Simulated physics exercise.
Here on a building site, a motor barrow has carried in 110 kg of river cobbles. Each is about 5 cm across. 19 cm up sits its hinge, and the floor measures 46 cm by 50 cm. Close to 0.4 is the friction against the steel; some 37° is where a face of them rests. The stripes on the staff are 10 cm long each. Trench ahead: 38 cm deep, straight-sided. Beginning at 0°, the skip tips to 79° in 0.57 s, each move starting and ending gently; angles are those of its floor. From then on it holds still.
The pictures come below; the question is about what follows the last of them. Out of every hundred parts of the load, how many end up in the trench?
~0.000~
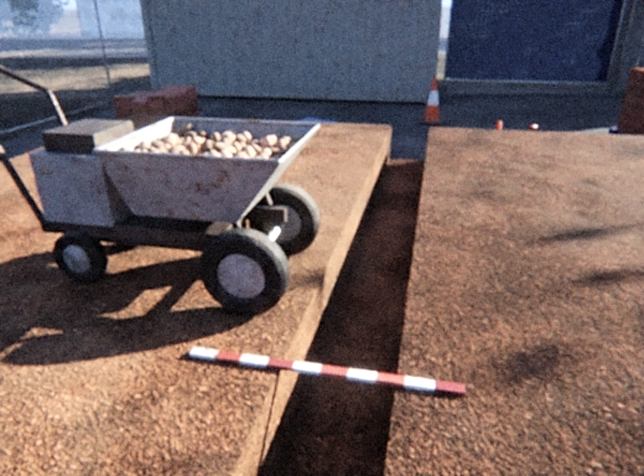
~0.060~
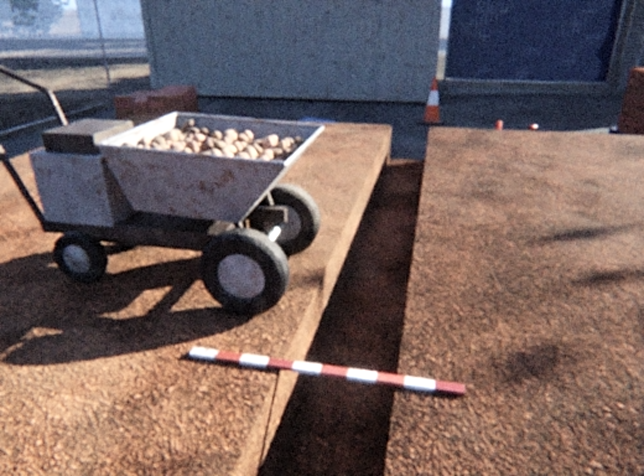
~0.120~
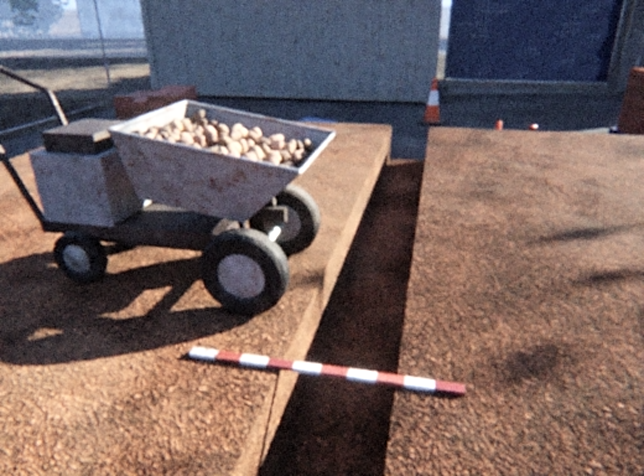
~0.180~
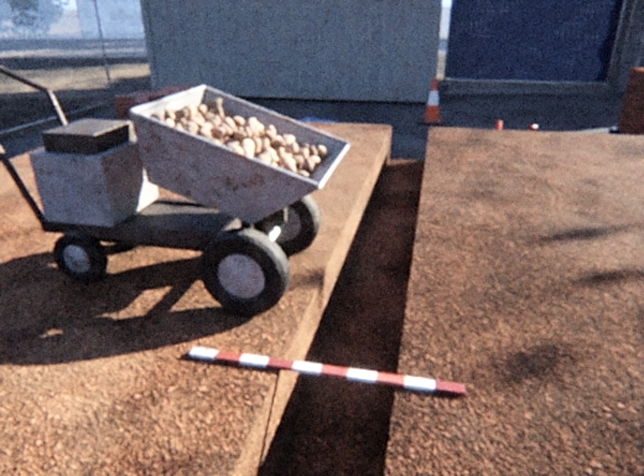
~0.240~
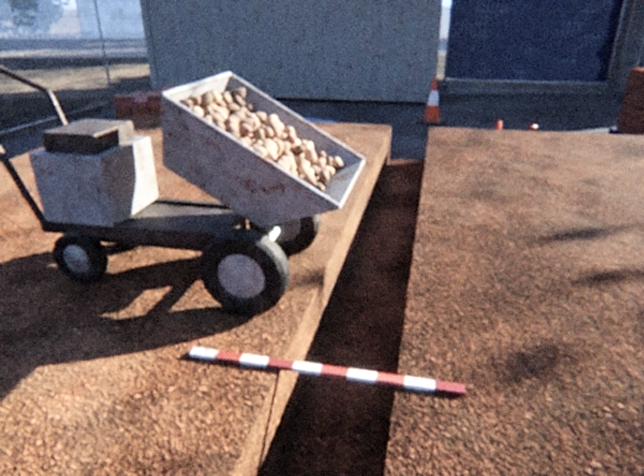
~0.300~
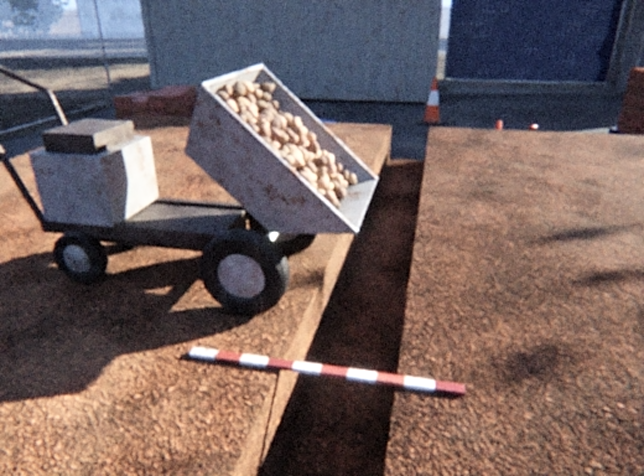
Close to 33 in a hundred.
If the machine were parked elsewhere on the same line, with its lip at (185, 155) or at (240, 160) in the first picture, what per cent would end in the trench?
First some 95, then 70 per cent.
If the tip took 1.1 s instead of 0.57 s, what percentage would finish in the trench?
Expected share: Around 50%.
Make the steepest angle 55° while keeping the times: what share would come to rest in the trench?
Share in trench: Approx. 20%.
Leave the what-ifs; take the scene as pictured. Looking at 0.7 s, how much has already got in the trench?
Close to 15 per cent has got there by then.
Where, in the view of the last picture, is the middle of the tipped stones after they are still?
Roughly (454, 298), I'd say.
After 0.4 s the floor is at 67°; 100 % in the skip; the foremost stones are at (373, 236).
After 0.7 s the floor is at 79°; 52 % in the skip, 13 % in the trench, 35 % past the trench; the foremost stones are at (473, 296).
After 1.0 s the floor is at 79°; 2 % in the skip, 31 % in the trench, 67 % past the trench; the foremost stones are past the picture's edge.
After 3.0 s the floor is at 79°; 0 % in the skip, 33 % in the trench, 67 % past the trench; the foremost stones are past the picture's edge.
